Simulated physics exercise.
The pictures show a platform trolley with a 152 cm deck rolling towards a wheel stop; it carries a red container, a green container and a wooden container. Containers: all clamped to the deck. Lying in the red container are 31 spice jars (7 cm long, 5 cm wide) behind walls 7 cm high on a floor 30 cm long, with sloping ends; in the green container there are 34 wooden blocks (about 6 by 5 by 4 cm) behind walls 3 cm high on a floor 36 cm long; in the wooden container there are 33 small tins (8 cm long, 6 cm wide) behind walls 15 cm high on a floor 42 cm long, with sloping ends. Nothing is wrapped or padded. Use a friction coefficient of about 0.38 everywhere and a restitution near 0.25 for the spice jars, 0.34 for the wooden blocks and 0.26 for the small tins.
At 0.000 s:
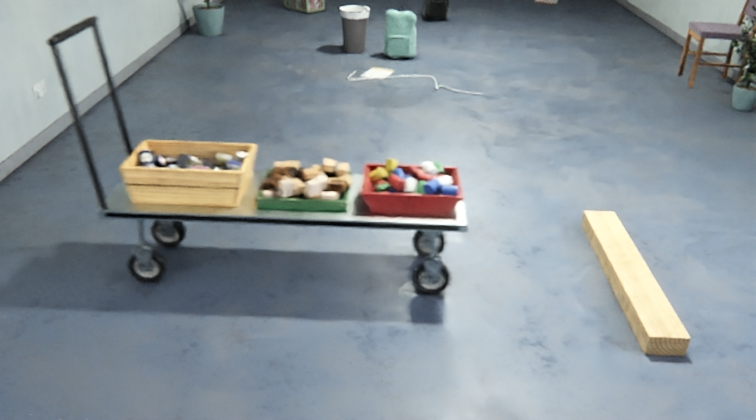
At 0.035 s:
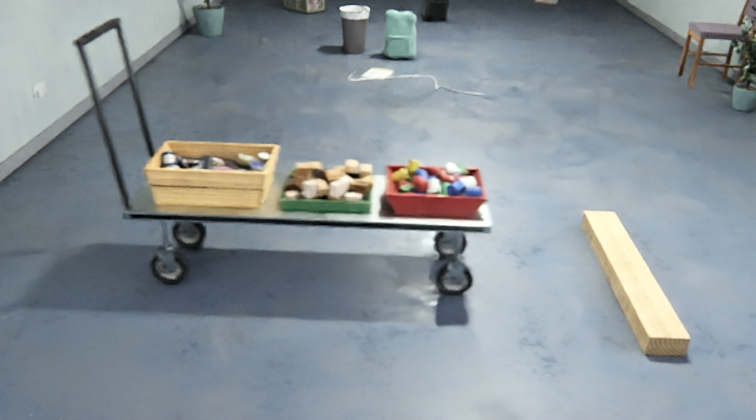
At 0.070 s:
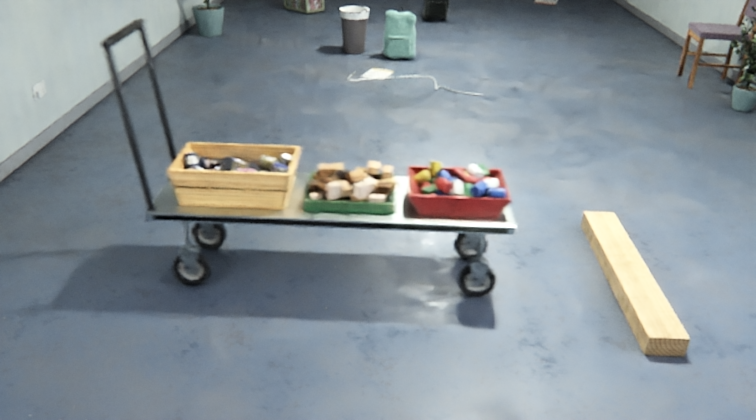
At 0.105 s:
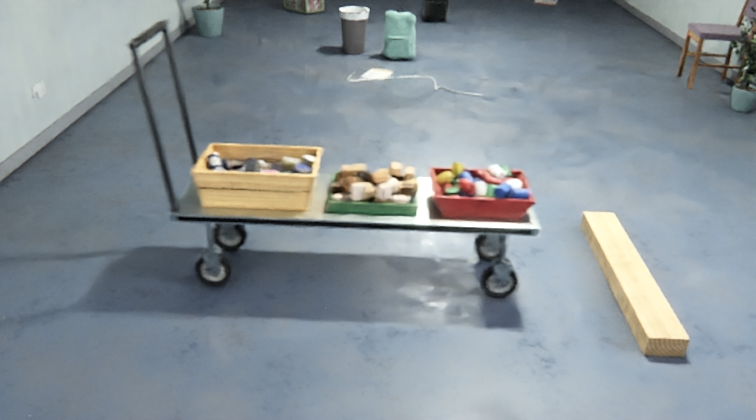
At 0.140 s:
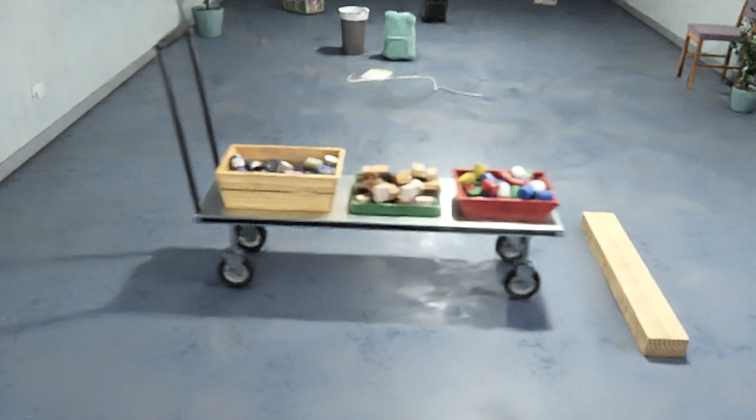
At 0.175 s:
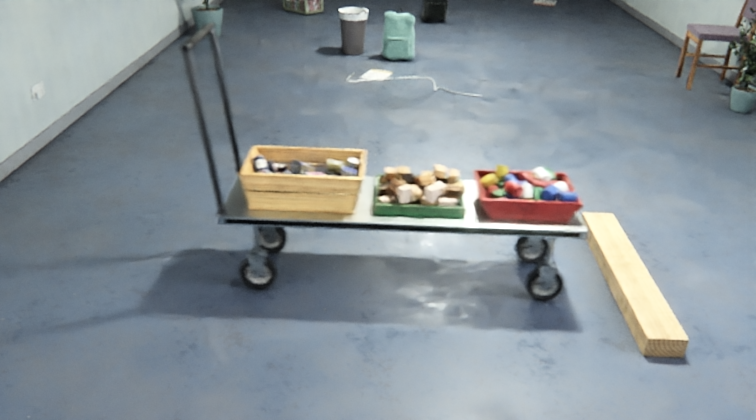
Platform trolley carrying wooden, green and red containers of small items rolling steadily right across a blue floor towards a wooden beam.
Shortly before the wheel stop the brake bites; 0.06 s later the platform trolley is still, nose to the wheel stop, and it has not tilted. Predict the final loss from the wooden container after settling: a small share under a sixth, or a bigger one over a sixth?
In the end the wooden container has shed a small share, under a sixth.
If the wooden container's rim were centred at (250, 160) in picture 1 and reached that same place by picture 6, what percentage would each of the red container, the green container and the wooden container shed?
In that case you'd see red container at 10, green container at 10 and wooden container at 0 percent.
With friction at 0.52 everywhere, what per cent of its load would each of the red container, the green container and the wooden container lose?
You'd see red container shed 30 percent, green container shed 40 percent, and wooden container shed 10 percent.
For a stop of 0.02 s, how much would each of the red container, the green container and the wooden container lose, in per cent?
Then red container 30, green container 60, wooden container 0 per cent.
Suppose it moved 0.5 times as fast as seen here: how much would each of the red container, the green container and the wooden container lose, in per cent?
In that case the red container sheds 0 per cent, the green container 10 per cent and the wooden container 0 per cent.
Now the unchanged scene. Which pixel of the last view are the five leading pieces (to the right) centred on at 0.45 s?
I'd put them at about (669, 178).
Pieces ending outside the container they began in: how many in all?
Count of pieces - near 30.
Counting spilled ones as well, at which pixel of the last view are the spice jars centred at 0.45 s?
(612, 186).
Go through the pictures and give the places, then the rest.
In the first frame (we follow the rim corner now nearest the camera), wooden container at (239, 172); red container at (461, 197); 75 cm still to roll; nothing out yet.
The second frame shows wooden container at (264, 173); red container at (485, 198); 65 cm still to roll.
The third frame shows wooden container at (288, 174); red container at (509, 199); 55 cm still to roll.
The fourth frame shows wooden container at (312, 175); red container at (533, 200); 45 cm still to roll.
The fifth frame shows wooden container at (336, 177); red container at (557, 202); 35 cm still to roll.
The sixth frame shows wooden container at (360, 178); red container at (581, 203); 25 cm still to roll; nothing out yet.
After 0.23 s, it begins to slow.
After 0.33 s, 2 of 31 out of the red container, 5 of 34 out of the green container and 0 of 33 out of the wooden container.
After 0.45 s, 9 of 31 out of the red container, 10 of 34 out of the green container and 0 of 33 out of the wooden container.
After 0.68 s, 11 of 31 out of the red container, 17 of 34 out of the green container and 1 of 33 out of the wooden container.
When it is over (at 1.19 s), 12 of 31 out of the red container, 17 of 34 out of the green container and 2 of 33 out of the wooden container. Asked share, 2 of 33, 6 per cent.
